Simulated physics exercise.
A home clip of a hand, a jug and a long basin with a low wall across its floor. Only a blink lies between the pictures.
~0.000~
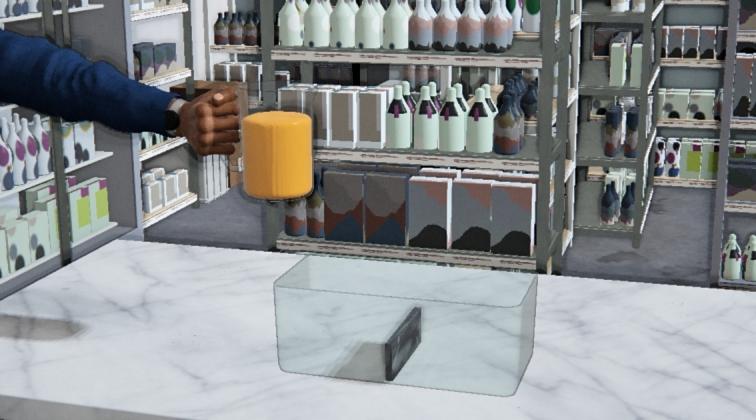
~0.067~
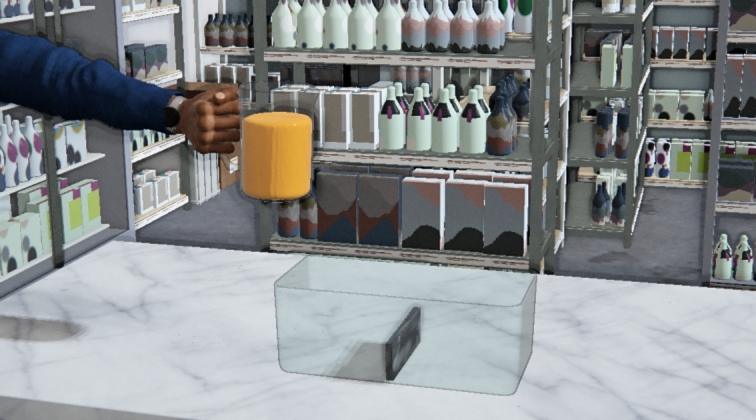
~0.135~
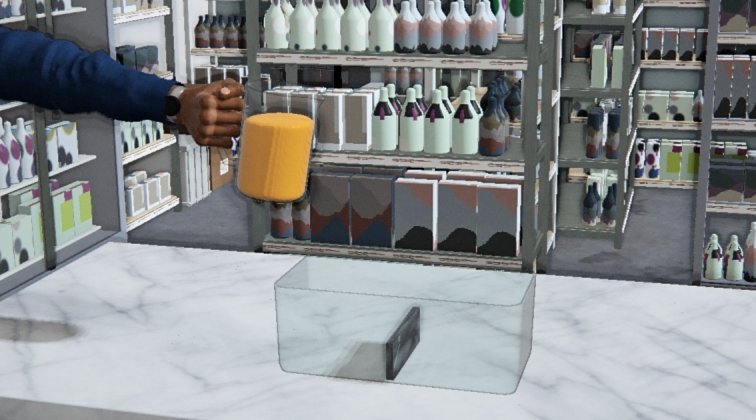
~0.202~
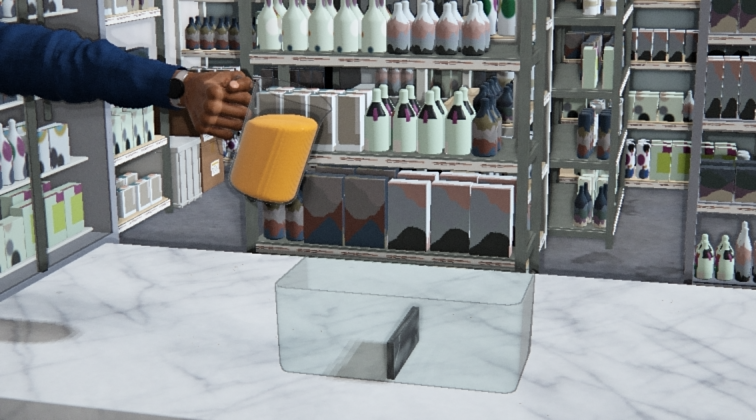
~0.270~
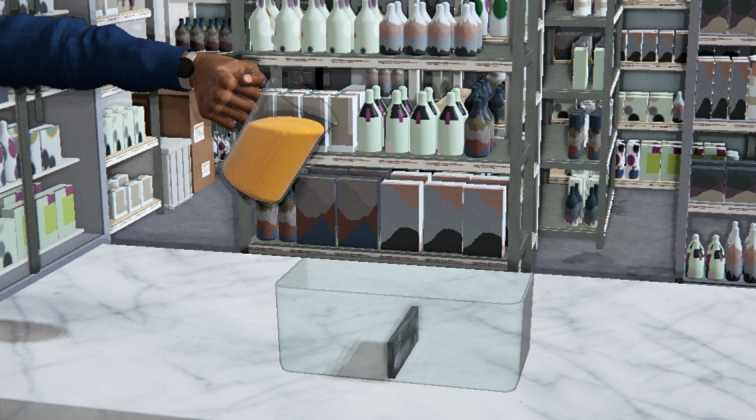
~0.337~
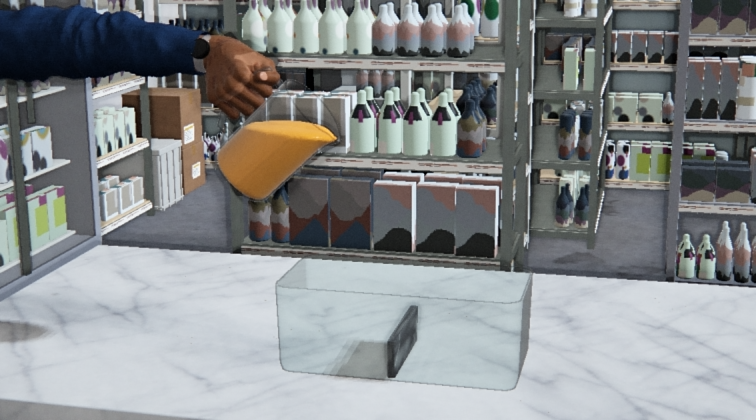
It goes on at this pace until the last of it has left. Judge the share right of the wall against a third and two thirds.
The share right of the wall is between a third and two thirds.
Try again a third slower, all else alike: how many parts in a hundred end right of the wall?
Some 45 per cent.
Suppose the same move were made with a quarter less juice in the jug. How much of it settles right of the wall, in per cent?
About 40 per cent.
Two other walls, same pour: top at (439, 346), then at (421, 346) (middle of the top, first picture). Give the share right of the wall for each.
First some 10, then 20 per cent.
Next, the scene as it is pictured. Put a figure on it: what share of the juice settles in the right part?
About 45 per cent.
A moment on, the jug is tipped on its side and 76 per cent is still to pour, 3 is left of the wall and 0 right of it.
Next, the jug is tipped on its side and 40 per cent is still to pour, 27 is left of the wall and 7 right of it.
Then the jug is tipped on its side and 18 per cent is still to pour, 29 is left of the wall and 39 right of it.
Later the jug is tipped on its side and 8 per cent is still to pour, 39 is left of the wall and 46 right of it.
At rest 51 per cent lies left of the wall, 46 right of it and 2 outside.
